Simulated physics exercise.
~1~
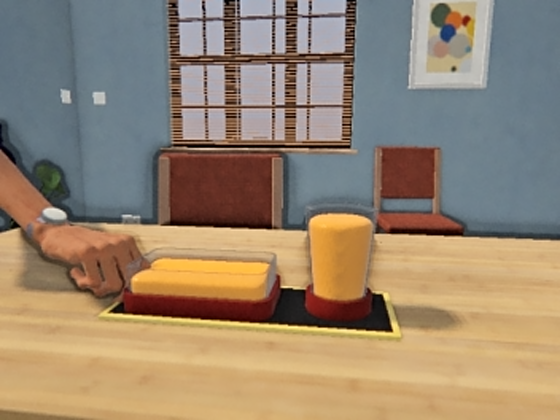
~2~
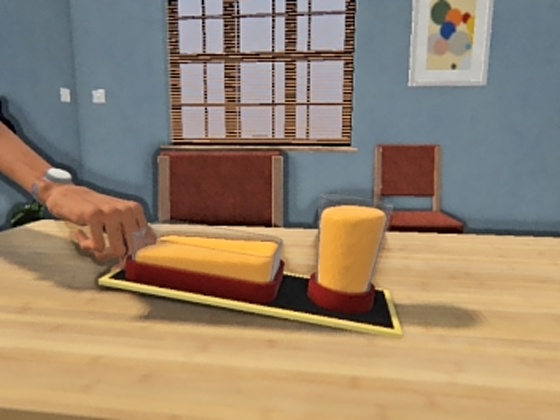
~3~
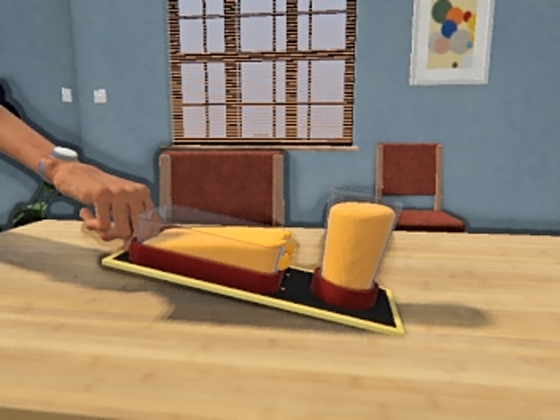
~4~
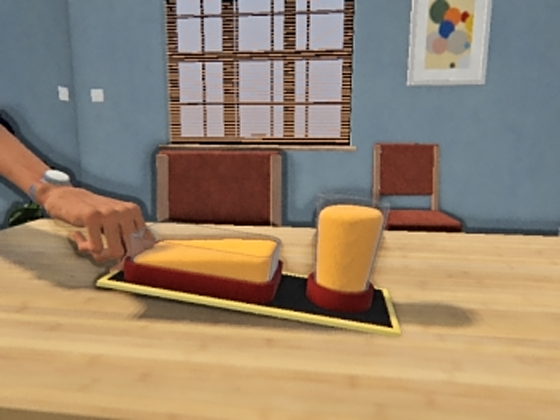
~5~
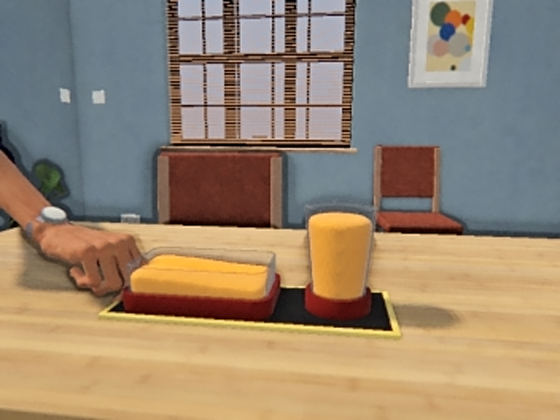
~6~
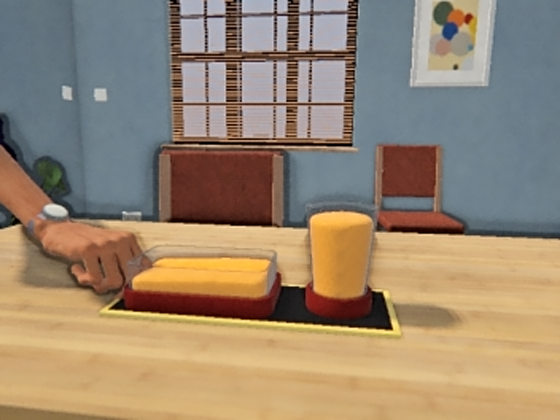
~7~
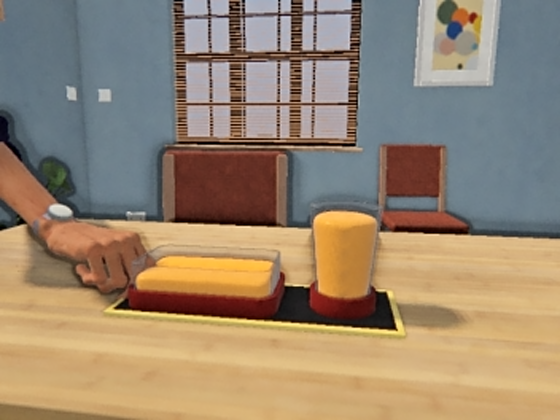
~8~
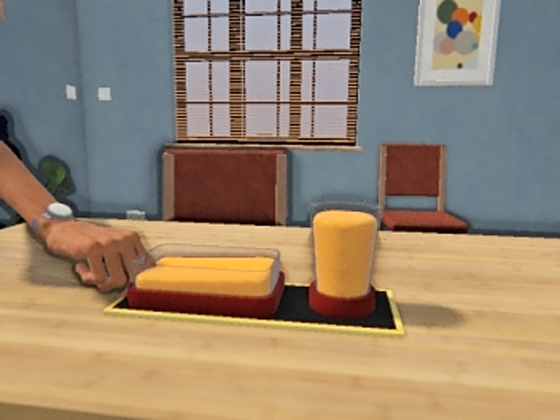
In a blue-walled room with a shuttered window, two reddish chairs and a framed picture of coloured circles, a pale wooden table is seen from its front side. On it lies a black tray edged in yellow, carrying a low clear box on the left and a clear glass on the right, both holding orange juice in red holders. A hand at the left raises that end of the tray, and the juice surges rightward, slopping over the box's right edge. The hand lowers the tray again, the juice rocks and settles, and both containers stand upright, the box less full.
